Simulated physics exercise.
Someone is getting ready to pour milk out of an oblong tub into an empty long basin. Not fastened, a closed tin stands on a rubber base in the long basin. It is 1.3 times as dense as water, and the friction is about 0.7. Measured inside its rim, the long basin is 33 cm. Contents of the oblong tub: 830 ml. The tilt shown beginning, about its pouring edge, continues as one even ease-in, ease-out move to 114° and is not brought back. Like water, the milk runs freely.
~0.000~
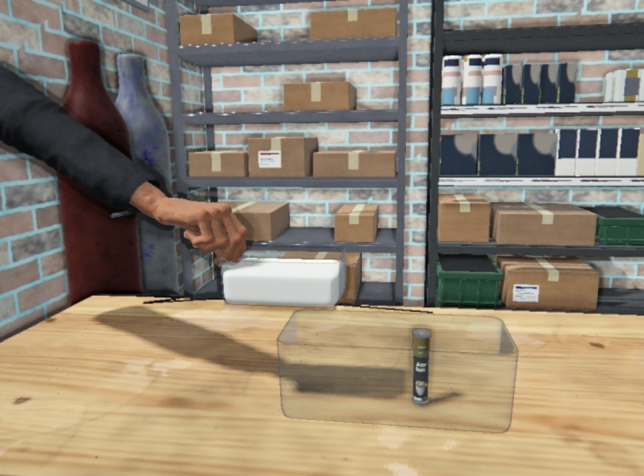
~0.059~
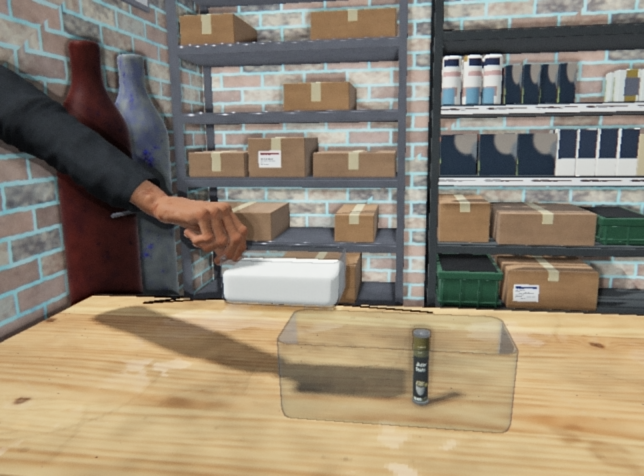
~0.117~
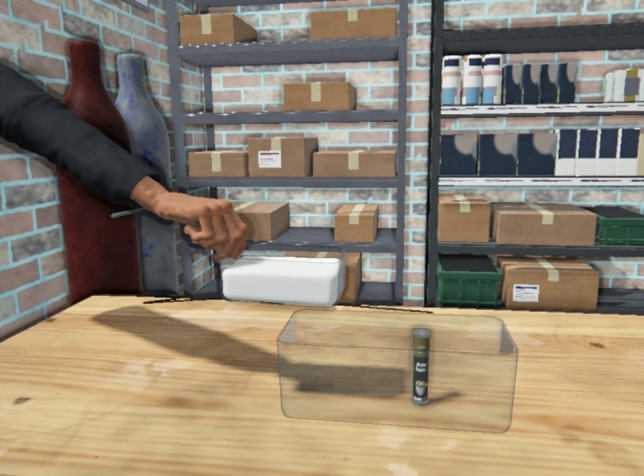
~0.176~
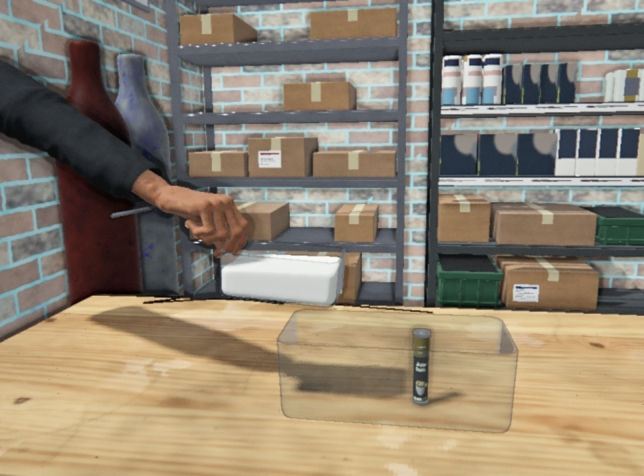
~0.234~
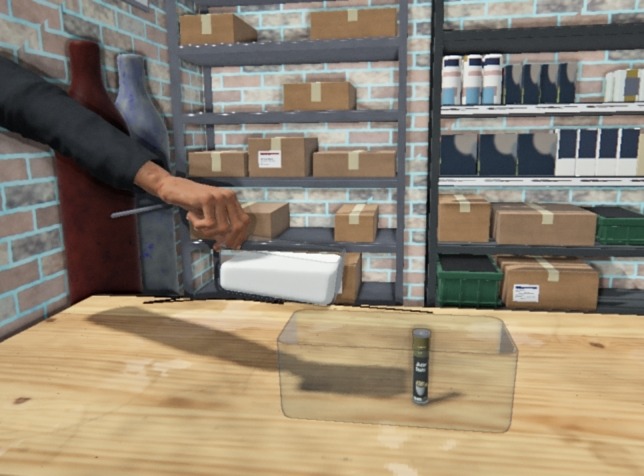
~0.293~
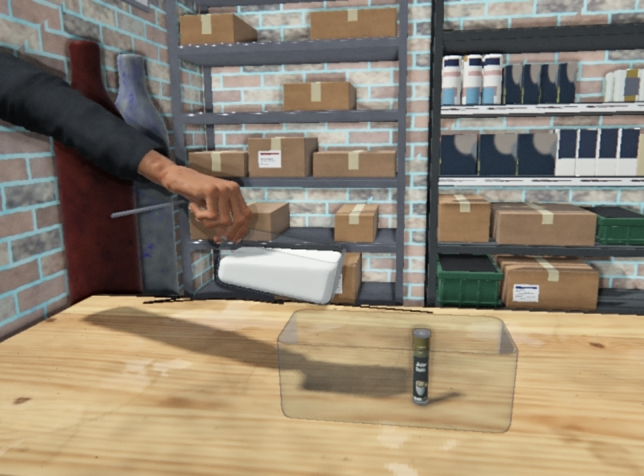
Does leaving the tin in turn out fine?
No.
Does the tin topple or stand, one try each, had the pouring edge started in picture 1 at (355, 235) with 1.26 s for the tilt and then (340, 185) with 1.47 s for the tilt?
First it stays on its base; then it stays on its base.
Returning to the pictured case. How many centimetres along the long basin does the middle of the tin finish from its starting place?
Shift of tin centre: Approx. 6.5 cm.
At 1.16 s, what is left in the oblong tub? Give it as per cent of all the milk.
6 in a hundred, give or take.
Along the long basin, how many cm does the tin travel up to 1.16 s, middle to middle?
Centre to centre, close to 6 cm.
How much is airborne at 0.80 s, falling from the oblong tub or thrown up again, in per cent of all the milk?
42 %.
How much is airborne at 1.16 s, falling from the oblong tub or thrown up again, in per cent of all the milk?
Something like 9 per cent is in the air then.
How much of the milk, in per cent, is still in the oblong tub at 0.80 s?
About 40 per cent.
By 0.80 s the tilt is 64° and 41 per cent is still to pour; the tin stands where it began.
By 1.16 s the tilt is 102° and 6 per cent is still to pour; the tin lies on its side.
By 1.55 s the tilt is 114° and 0 per cent is still to pour; the tin lies on its side.
By 1.97 s the tilt is 114° and 0 per cent is still to pour; the tin lies on its side.
At rest the tin lies on its side.
